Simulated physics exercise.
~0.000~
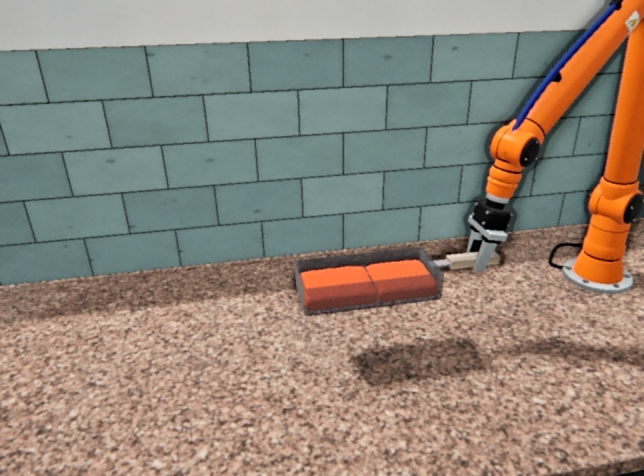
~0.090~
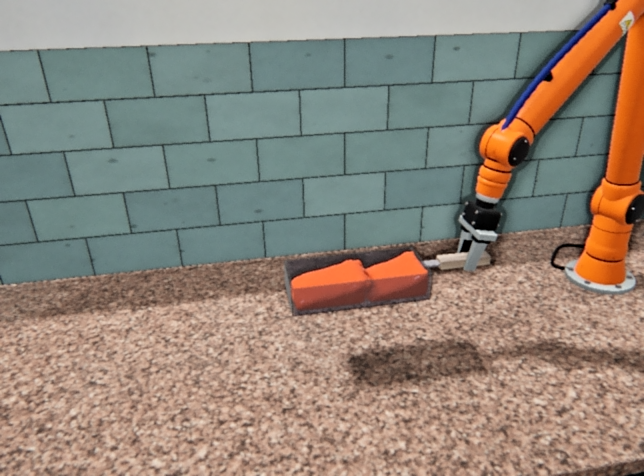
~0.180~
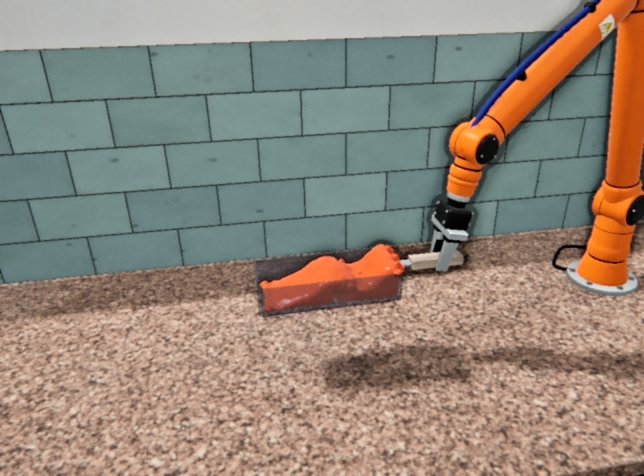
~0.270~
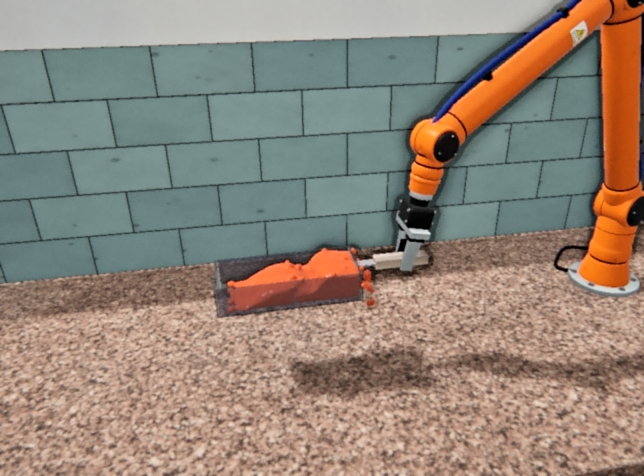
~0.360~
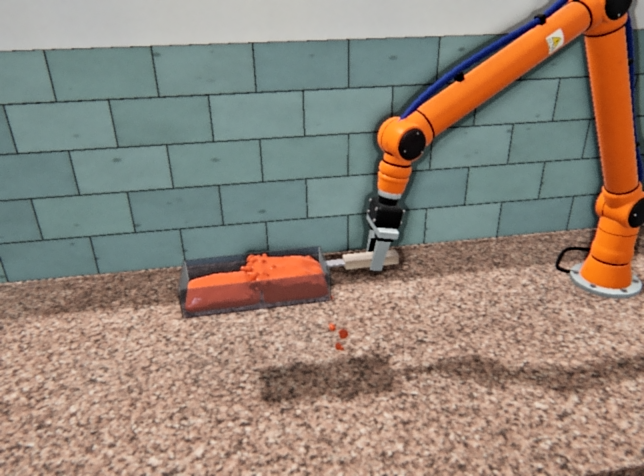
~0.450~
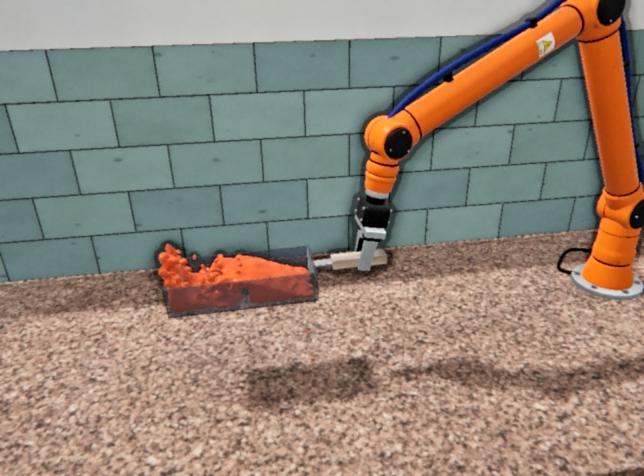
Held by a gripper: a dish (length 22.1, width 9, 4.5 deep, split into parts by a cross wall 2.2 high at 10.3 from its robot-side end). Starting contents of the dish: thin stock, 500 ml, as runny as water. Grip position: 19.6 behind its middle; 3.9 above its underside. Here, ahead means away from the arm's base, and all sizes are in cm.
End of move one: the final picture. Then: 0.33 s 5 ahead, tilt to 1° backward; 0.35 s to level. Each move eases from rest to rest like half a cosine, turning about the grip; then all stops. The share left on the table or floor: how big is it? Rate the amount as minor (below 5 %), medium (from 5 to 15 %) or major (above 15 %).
Rated medium, from 5 to 15 %.
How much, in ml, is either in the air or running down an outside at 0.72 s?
Volume outside the vessels: Near 20 ml.
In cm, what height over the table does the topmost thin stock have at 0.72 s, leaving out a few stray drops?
It reaches roughly 22 centimetres.
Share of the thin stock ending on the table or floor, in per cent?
Around 8 %.
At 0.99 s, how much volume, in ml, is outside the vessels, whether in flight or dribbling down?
About 0 ml.
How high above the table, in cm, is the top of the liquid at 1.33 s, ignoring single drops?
Roughly 19 centimetres at most.
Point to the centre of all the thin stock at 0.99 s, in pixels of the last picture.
In the last picture, close to (207, 285).
After 0.72 s, level, liquid up to 26 above the table; 265 ml in the far-side part, 195 ml in the robot-side part, 20 ml on the table or floor, 20 ml in the air or running down outside.
After 0.99 s, level, liquid up to 19 above the table; 265 ml in the far-side part, 190 ml in the robot-side part, 40 ml on the table or floor.
After 1.33 s, level, liquid up to 19 above the table; 265 ml in the far-side part, 195 ml in the robot-side part, 40 ml on the table or floor.
After 2.13 s, level, liquid up to 19 above the table; 265 ml in the far-side part, 195 ml in the robot-side part, 40 ml on the table or floor.
In the end, 260 ml in the far-side part, 200 ml in the robot-side part, 40 ml on the table or floor. That is 8 % on the table or floor.
